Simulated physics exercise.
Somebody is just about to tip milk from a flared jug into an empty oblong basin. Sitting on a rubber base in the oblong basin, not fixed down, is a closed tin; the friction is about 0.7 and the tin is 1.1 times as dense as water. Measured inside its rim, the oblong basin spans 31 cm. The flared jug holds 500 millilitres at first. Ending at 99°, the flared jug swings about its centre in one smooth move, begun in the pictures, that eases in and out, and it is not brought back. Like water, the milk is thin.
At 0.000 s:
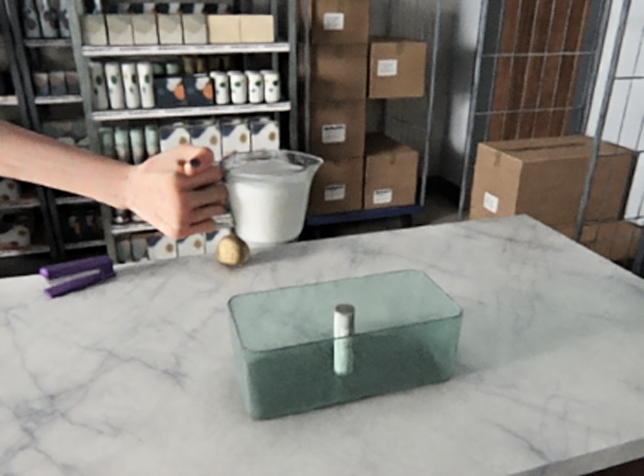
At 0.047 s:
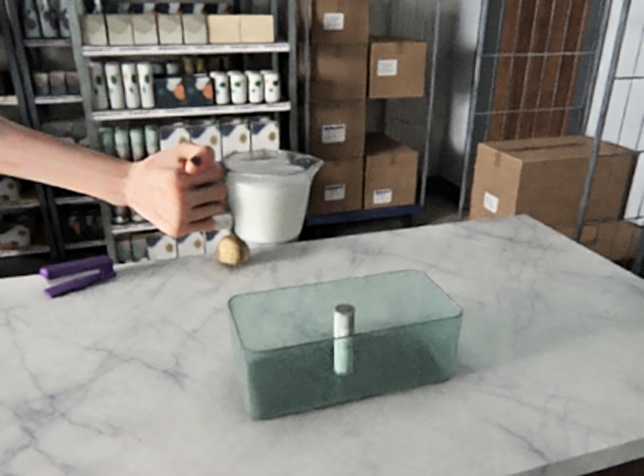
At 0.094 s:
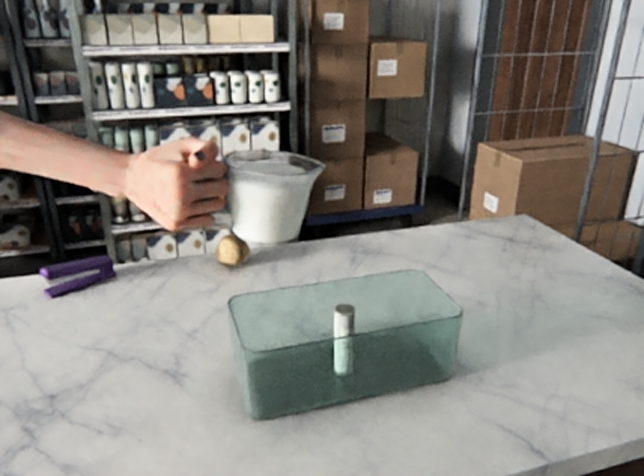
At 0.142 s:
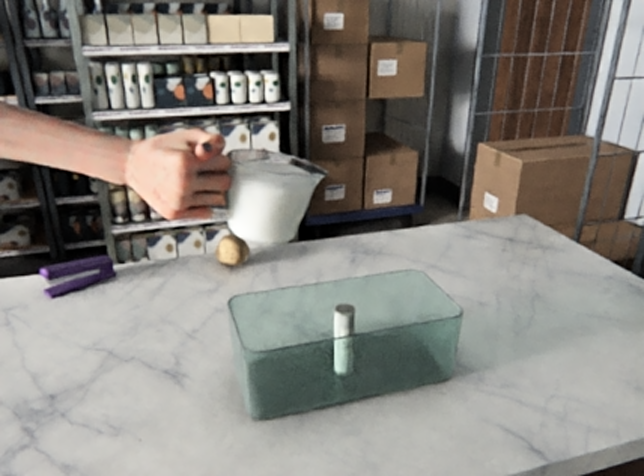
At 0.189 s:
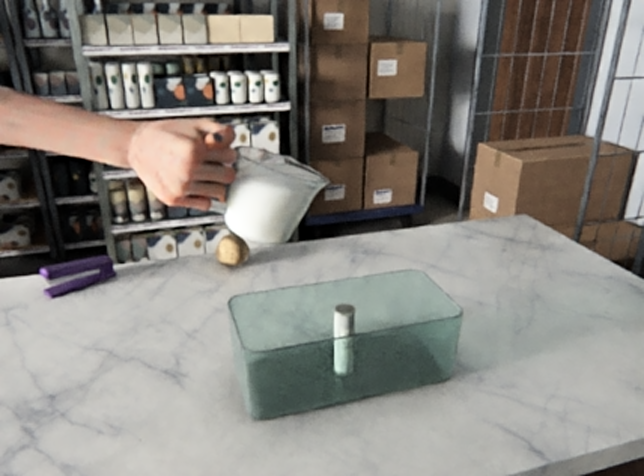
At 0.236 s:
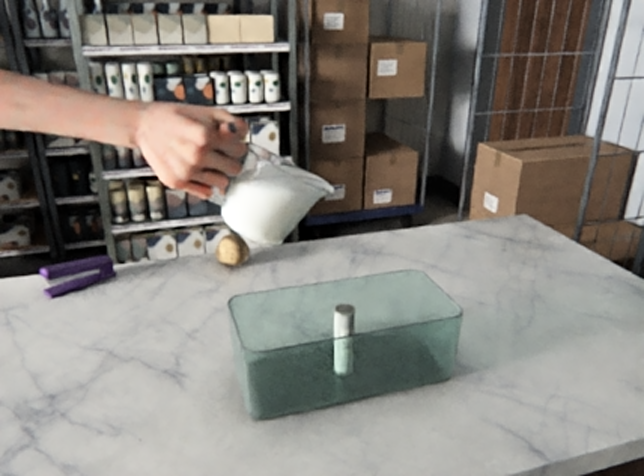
To begin with, a hand holds a clear jug of white milk upright above a marble counter, behind a greenish see-through basin with a small tin standing inside. The hand then tilts the jug gradually to the right, its spout dipping lower as the milk shifts towards it.
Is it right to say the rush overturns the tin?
Wrong.
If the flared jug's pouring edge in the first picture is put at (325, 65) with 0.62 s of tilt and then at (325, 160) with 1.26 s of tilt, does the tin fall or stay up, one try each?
The tin stays vertical the first time and stays vertical the second time.
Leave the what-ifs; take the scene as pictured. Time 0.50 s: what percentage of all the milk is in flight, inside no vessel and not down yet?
Roughly 38 percent.
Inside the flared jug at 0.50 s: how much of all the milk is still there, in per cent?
Close to 42 in a hundred.
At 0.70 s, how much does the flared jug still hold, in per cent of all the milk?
Roughly 7 per cent.
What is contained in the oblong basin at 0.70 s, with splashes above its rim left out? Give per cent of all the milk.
Near 78 in a hundred.
Then, 0.50 s in, the tilt is 90° and 42 per cent is still to pour; the tin stands where it began.
Then, 0.70 s in, the tilt is 99° and 7 per cent is still to pour; the tin stands where it began.
Then, 0.90 s in, the tilt is 99° and 0 per cent is still to pour; the tin stands where it began.
Then, 1.12 s in, the tilt is 99° and 0 per cent is still to pour; the tin stands where it began.
Finally, the tin stands where it began.
